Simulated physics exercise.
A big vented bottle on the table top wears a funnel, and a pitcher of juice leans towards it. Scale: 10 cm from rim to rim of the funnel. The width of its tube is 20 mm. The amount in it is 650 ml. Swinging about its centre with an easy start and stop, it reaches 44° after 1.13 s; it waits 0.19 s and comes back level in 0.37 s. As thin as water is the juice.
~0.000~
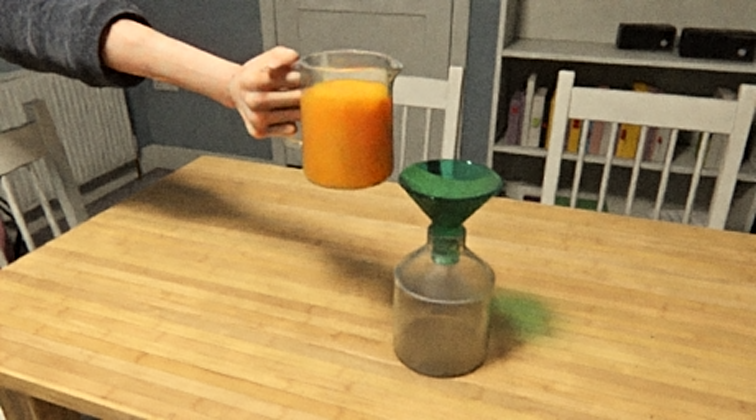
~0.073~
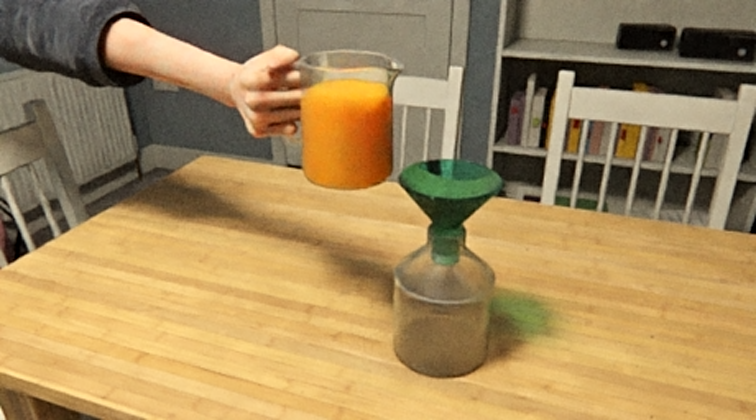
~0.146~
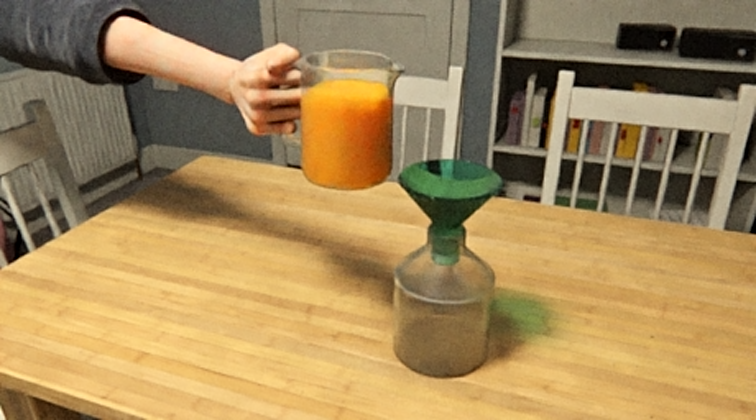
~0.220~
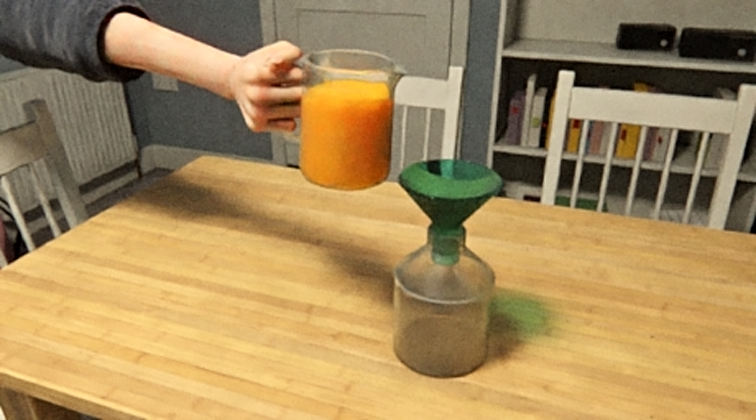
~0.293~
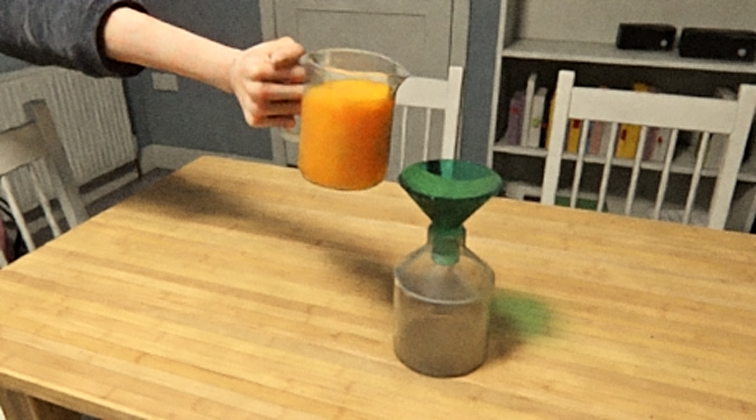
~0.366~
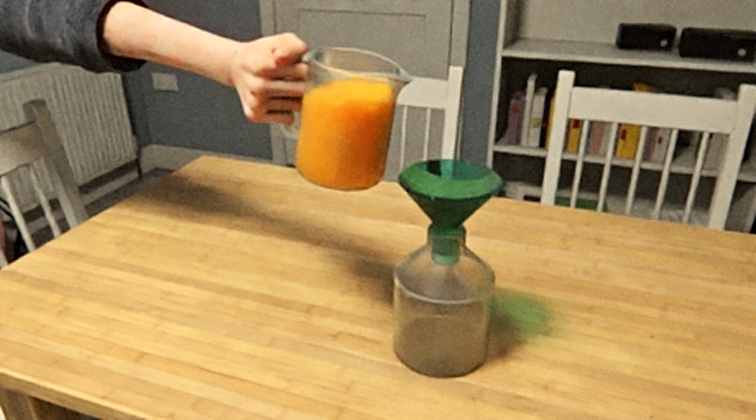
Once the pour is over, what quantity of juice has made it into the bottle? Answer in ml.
Roughly 70 ml has made it in.
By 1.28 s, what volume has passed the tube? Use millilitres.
The volume is close to 20 ml.
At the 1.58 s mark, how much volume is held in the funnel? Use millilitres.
15 ml, give or take.
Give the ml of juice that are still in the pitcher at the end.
I'd say some 580 ml remain at that point.
Then, 0.73 s in, the tilt is 32° and 0 ml has passed the tube, 0 ml is in the funnel, 650 ml in the pitcher and 0 ml has missed.
Then, 1.00 s in, the tilt is 43° and 0 ml has passed the tube, 5 ml is in the funnel, 630 ml in the pitcher and 0 ml has missed.
Then, 1.28 s in, the tilt is 44° and 25 ml has passed the tube, 15 ml is in the funnel, 595 ml in the pitcher and 0 ml has missed.
Then, 1.58 s in, the tilt is 9° and 50 ml has passed the tube, 15 ml is in the funnel, 580 ml in the pitcher and 0 ml has missed.
Finally, 65 ml has passed the tube, 0 ml is in the funnel, 580 ml in the pitcher and 0 ml has missed.
